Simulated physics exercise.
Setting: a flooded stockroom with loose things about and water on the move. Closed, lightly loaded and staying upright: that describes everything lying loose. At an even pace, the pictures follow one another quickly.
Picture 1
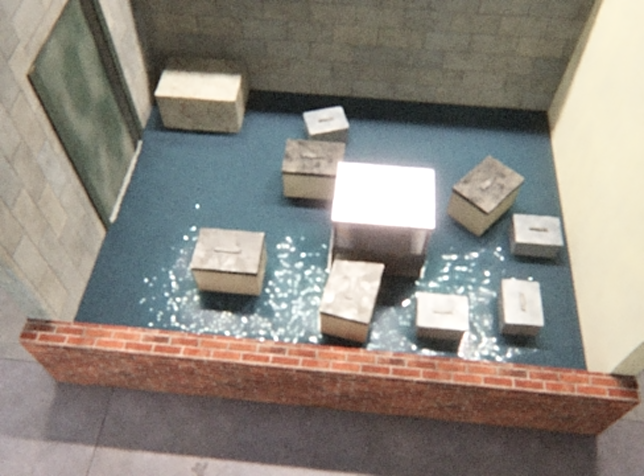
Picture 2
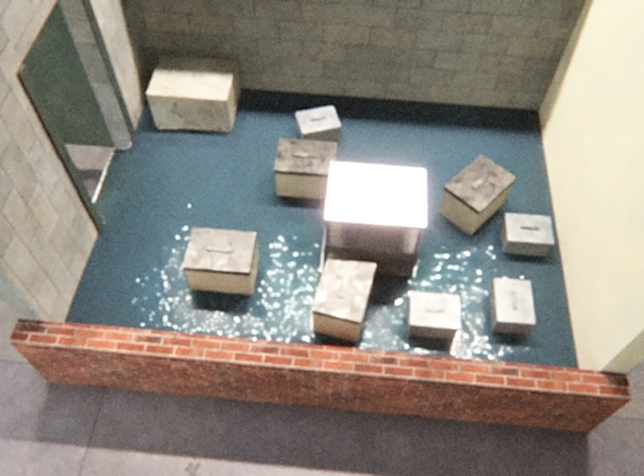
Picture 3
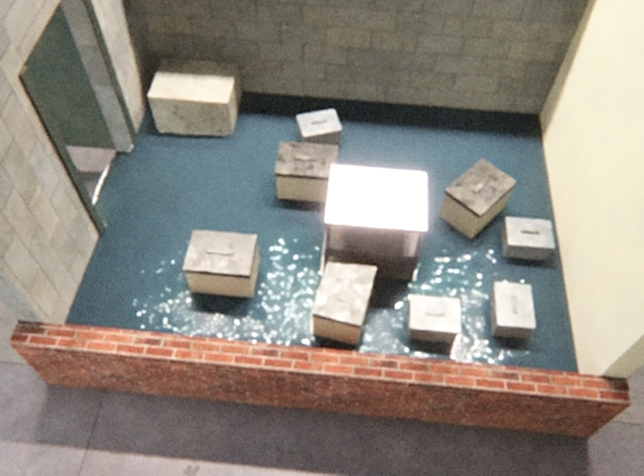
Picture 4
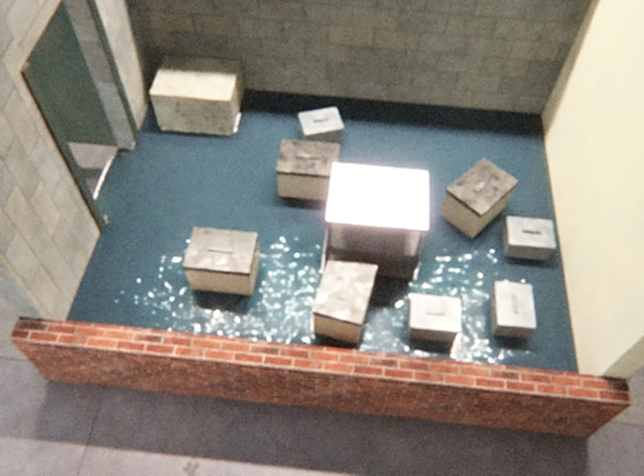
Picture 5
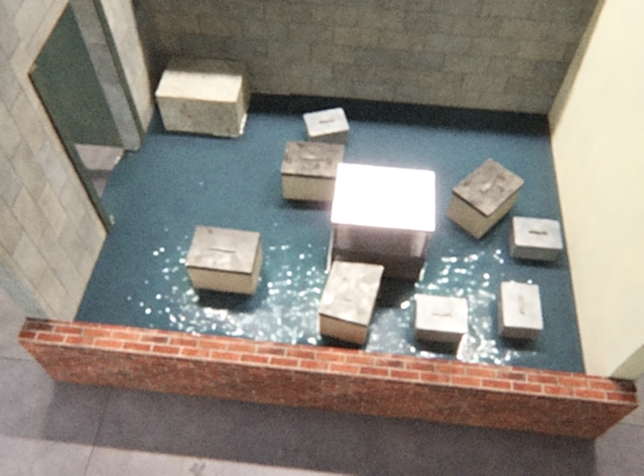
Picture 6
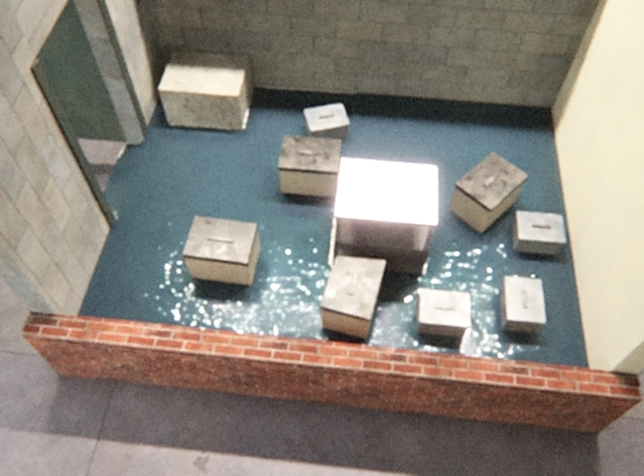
The video shows boxes floating in blue water in a walled room behind a low brick wall as the green door on the left opens; the boxes then barely shift while glinting ripples play across the surface.
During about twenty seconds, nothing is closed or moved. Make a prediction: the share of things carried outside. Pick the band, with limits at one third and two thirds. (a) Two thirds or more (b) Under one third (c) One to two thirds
(c) One to two thirds.
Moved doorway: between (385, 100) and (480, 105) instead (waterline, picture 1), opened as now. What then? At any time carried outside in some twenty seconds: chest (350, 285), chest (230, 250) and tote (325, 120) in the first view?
Going through them, number one is held back, number two is held back and number three is flushed away.
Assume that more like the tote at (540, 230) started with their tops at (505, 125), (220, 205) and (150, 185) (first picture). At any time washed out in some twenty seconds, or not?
As listed: Inside, through, through.
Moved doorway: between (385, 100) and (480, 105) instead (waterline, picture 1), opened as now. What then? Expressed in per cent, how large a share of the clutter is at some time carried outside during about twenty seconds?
Estimate: Near 50 per cent.
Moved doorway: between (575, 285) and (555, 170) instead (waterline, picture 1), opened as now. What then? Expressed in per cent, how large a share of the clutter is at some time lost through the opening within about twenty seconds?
About 90 percent.
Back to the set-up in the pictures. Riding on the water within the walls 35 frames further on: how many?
The answer would be 4.
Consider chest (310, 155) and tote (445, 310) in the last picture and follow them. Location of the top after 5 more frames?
I'd say about (265, 157) for the first and about (419, 308) for the second.
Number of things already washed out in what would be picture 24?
By my count it is 2.
A moment on, 0 of 8 are out; 8 afloat.
Next, 2 of 8 are out; 6 afloat.
Later, 4 of 8 are out; 4 afloat.
In the end, 4 of 8 are out; 4 afloat.
